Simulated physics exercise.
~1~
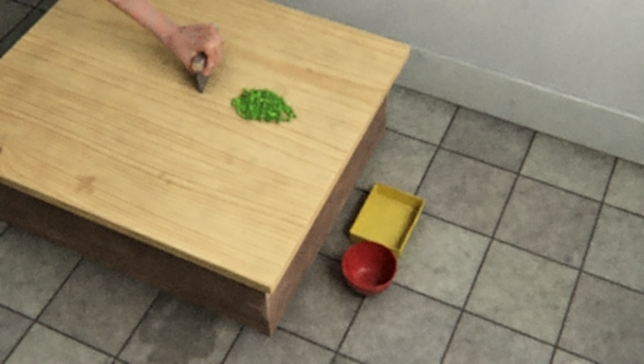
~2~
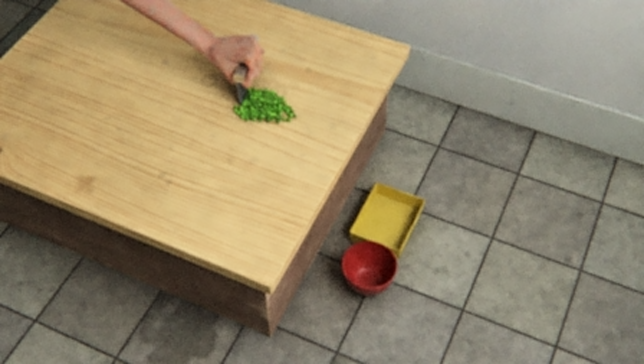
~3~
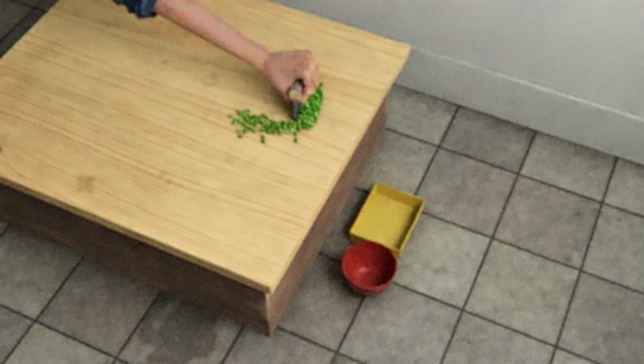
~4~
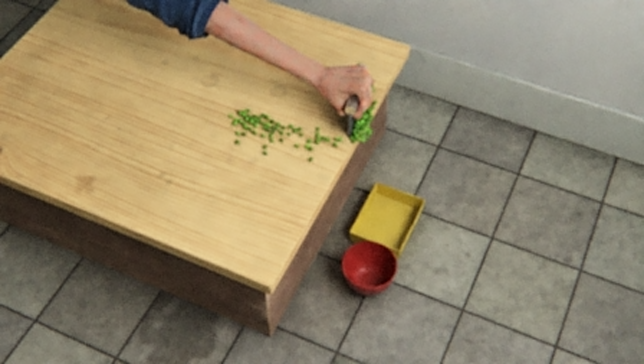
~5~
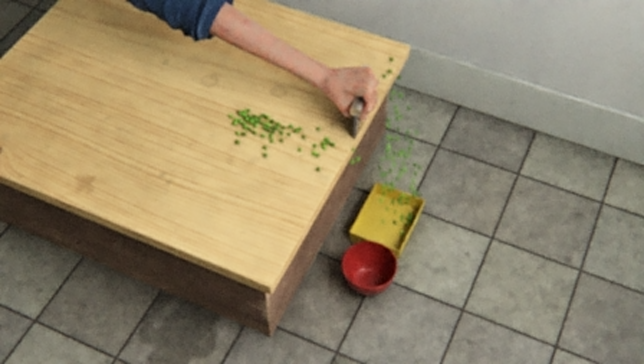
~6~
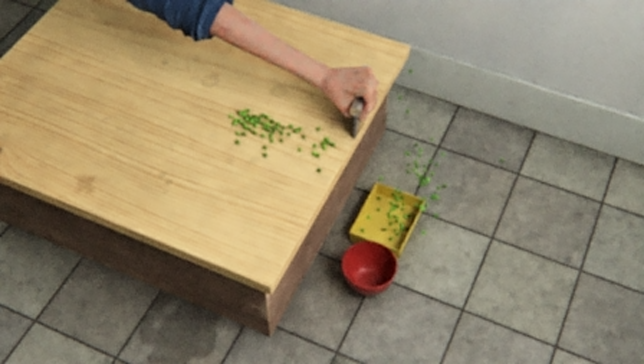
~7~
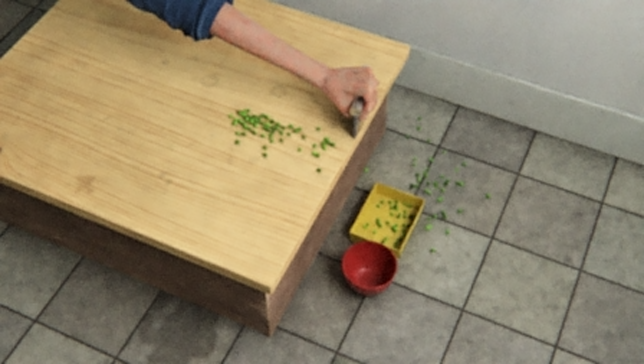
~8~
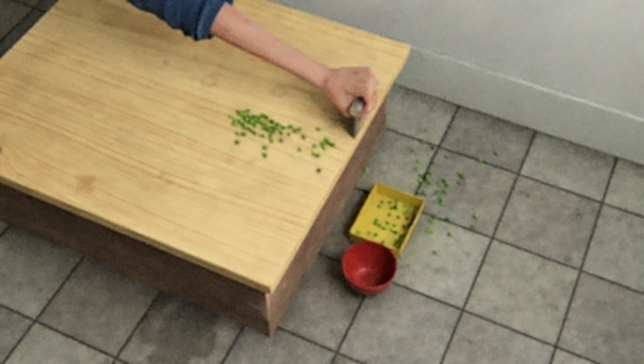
A hand holding a small dark scraper reaches across a pale wooden table, seen from above at an angle, toward a pile of green peas. On the grey tiled floor beyond the table's right side sit a yellow tray and, just in front of it, a red bowl. The hand pushes the scraper rightward through the peas, leaving a scattered trail behind. It stops at the table's edge, and the leading peas spill over and drop. Some land in the yellow tray and others scatter across the tiles, while the red bowl stays empty and many peas remain on the tabletop.
